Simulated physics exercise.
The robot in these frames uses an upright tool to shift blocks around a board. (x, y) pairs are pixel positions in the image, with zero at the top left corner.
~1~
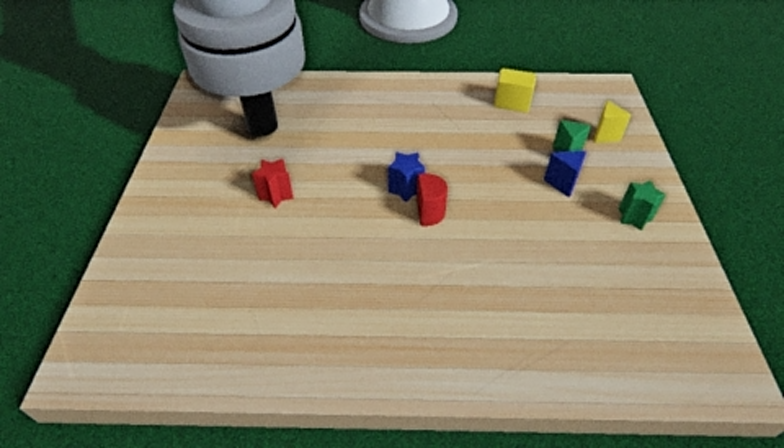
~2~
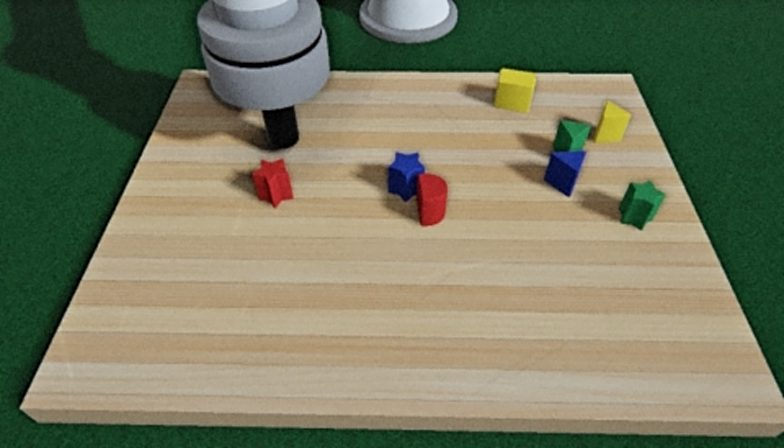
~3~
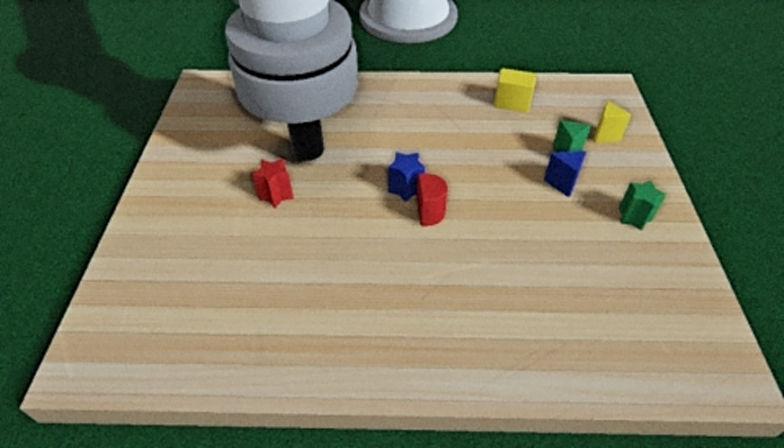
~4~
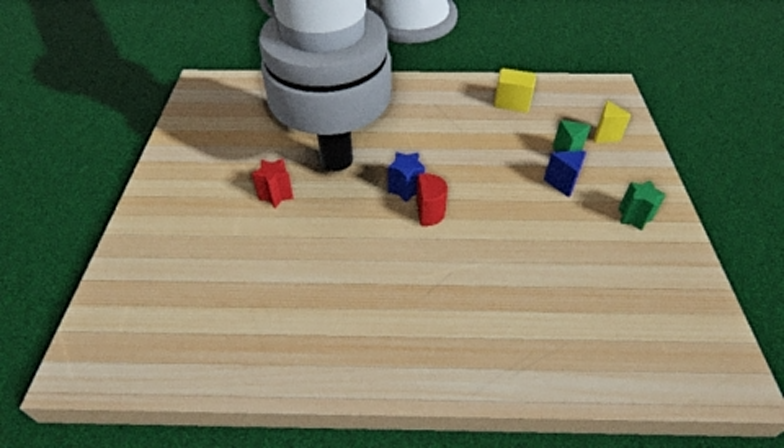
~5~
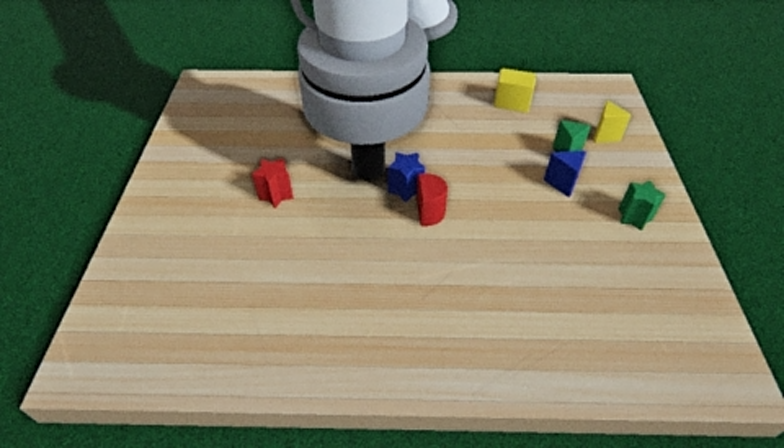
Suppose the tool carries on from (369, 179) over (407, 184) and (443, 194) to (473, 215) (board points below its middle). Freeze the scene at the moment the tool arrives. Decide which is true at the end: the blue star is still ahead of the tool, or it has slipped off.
It is driven along in front.
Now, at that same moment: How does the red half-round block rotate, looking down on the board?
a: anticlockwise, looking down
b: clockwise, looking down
Answer: B.
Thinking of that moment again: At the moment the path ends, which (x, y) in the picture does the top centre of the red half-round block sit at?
I'd guess (462, 208).
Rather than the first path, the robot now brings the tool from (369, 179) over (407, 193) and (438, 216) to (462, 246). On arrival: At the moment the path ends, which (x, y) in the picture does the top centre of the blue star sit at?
I think it will end close to (463, 174).
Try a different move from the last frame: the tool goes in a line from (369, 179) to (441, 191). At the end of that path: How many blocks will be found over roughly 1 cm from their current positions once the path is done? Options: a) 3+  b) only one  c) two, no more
The correct letter is c.
On the path given first. One third of the way, tool (409, 174); blue star (438, 167); red half-round block (444, 192), turned 35° clockwise.
Two thirds of the way, tool (445, 185); blue star (476, 177); red half-round block (459, 198), turned 110° clockwise.
At the end, tool (475, 205); blue star (510, 192), turned 10° anticlockwise; red half-round block (462, 208), turned 125° clockwise.
